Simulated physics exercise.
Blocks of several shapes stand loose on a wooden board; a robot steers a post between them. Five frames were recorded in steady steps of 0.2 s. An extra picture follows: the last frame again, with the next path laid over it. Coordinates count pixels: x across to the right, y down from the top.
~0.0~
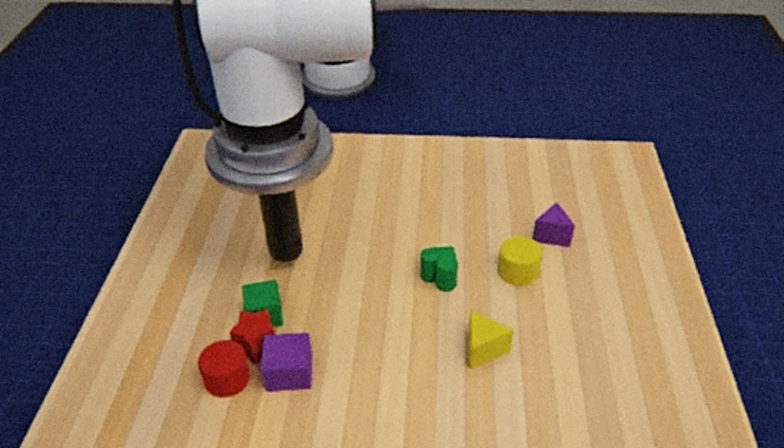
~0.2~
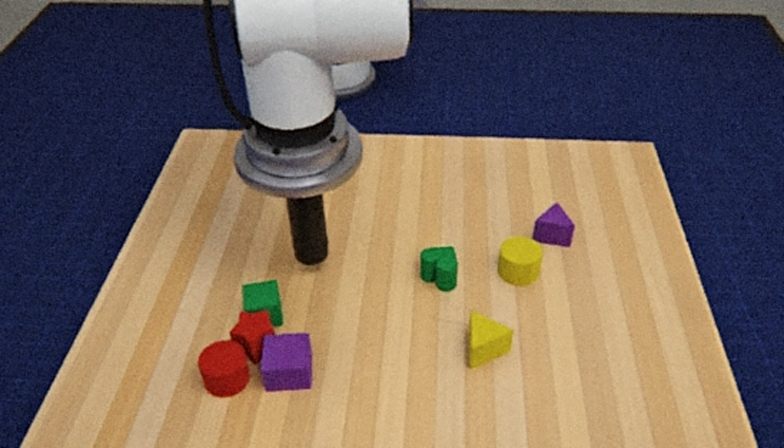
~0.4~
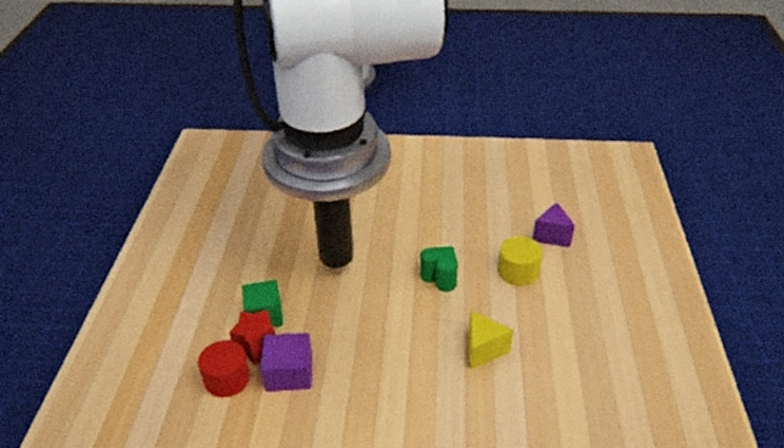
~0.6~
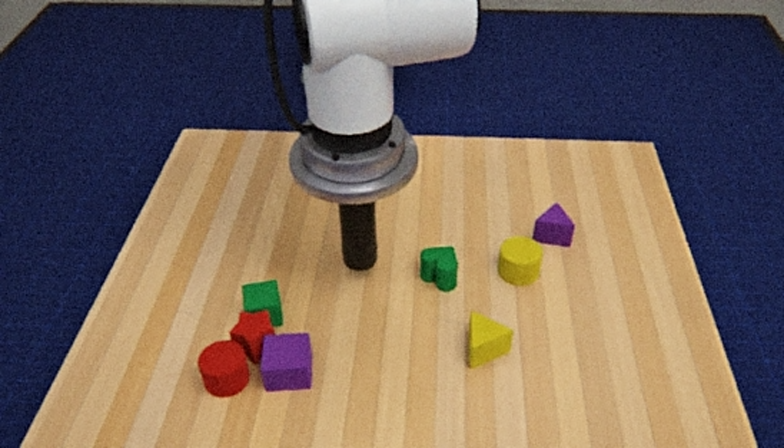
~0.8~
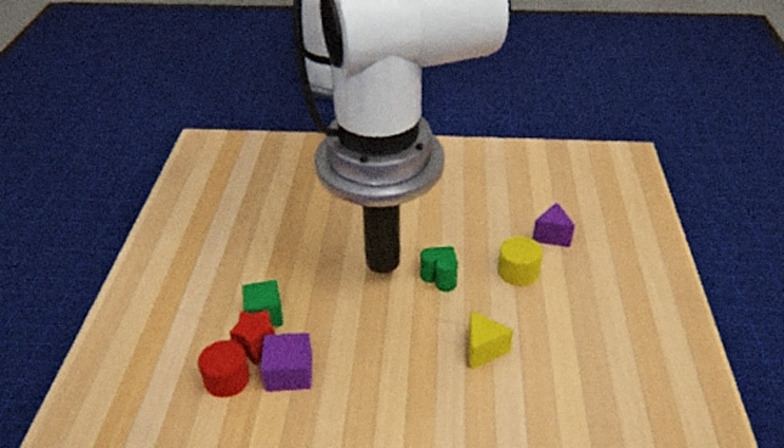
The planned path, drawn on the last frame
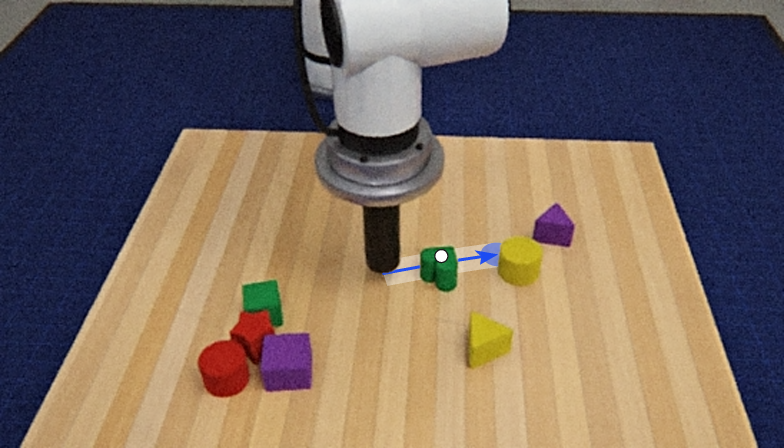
A robot arm moves its black post steadily right across the board toward a green heart block.
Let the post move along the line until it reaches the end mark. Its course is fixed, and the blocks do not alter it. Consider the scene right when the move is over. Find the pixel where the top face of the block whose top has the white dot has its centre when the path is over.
At (482, 261).
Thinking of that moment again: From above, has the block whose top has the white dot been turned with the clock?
Yes, that is what happens.
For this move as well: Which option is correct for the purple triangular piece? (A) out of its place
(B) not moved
B (not moved)
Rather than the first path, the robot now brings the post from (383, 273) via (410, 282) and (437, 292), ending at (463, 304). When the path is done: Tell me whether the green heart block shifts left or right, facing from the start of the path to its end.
That block drifts left.
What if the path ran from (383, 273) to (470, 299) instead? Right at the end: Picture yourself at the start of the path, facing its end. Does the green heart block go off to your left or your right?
My prediction: Leftwards.
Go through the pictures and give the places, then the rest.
The first frame shows lower end of the post at (286, 251), tops of blocks, green heart block at (441, 256), yellow circle at (521, 249), purple triangular piece at (556, 215).
The second frame shows post at (312, 254), blocks as before.
The third frame shows post at (337, 257), blocks as before.
The fourth frame shows post at (360, 260), blocks as before.
The fifth frame shows post at (383, 262), green heart block at (441, 256), yellow circle at (521, 249), purple triangular piece at (556, 215).
The drawn path runs in a line from (383, 273) to (498, 254); the dot is on the green heart block.
On the path given first. One third of the way, post at (422, 255); green heart block at (457, 258), turned 25° clockwise.
Two thirds of the way, post at (462, 248); green heart block at (478, 261), turned 90° clockwise.
At the end, post at (499, 243); green heart block at (482, 261), turned 110° clockwise; yellow circle at (531, 251); purple triangular piece not moved.
